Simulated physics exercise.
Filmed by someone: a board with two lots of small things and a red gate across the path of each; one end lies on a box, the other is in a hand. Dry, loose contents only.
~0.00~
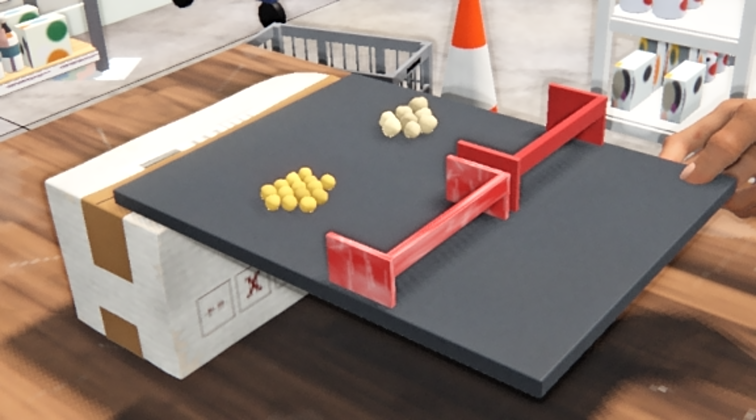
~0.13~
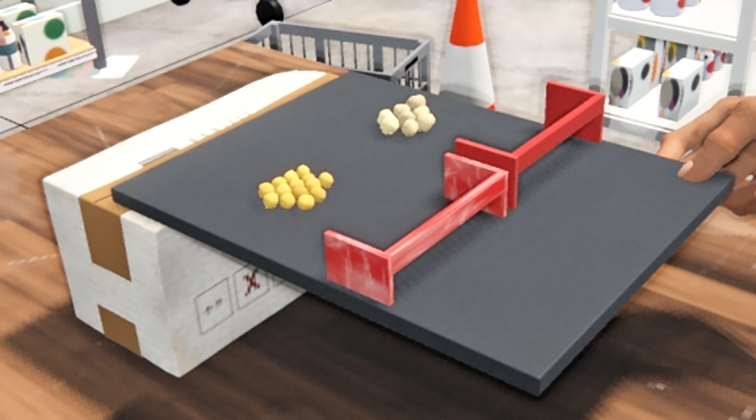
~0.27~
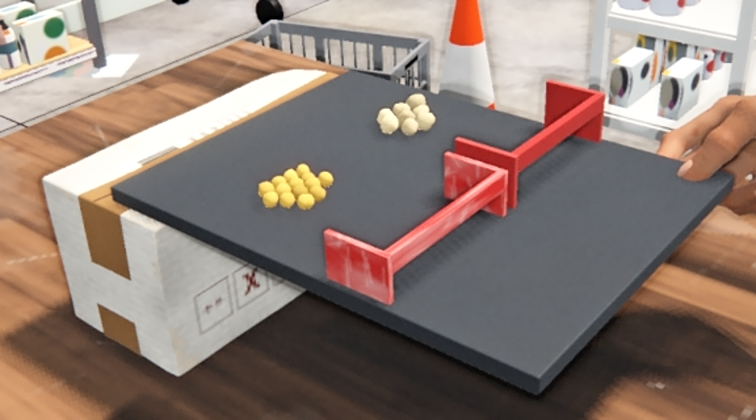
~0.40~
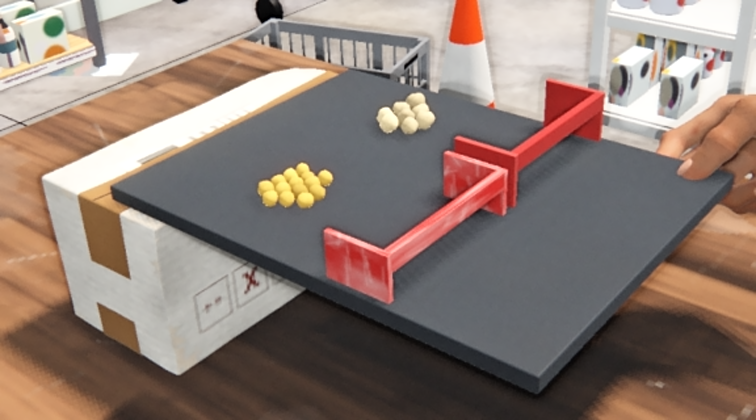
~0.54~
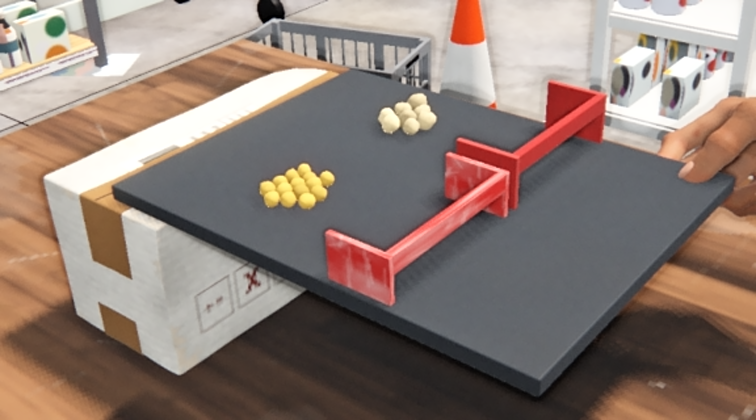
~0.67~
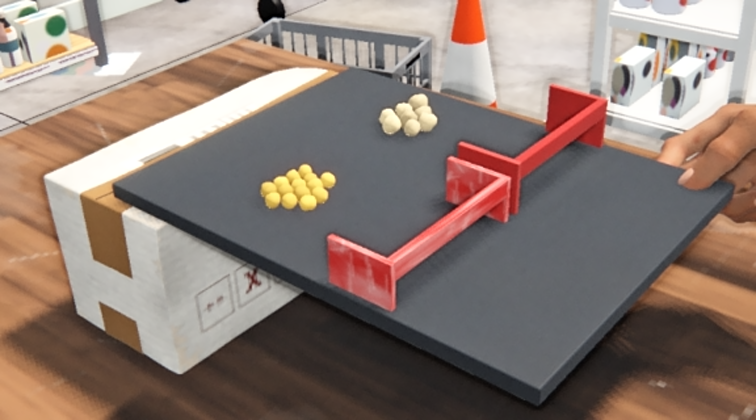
The video shows a hand at right holding one end of a dark board resting on a white box, with yellow balls and cream pieces beside red gates; the held end dips very slightly late on, while the pieces stay put.
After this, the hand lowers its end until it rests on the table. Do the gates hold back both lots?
At the end, the near batch is going to end up beyond it. The far batch is going to end up beyond it.
By 1.23 s, board sloping at 11°; near batch where it was; far batch where it was.
By 1.84 s, board sloping at 23°; near batch every one past its gate; far batch about a tenth past its gate.
By 2.55 s, board resting at 27°; near batch every one past its gate; far batch every one past its gate.
When it is over (2.8 s), board resting at 27°; near batch every one past its gate; far batch every one past its gate.
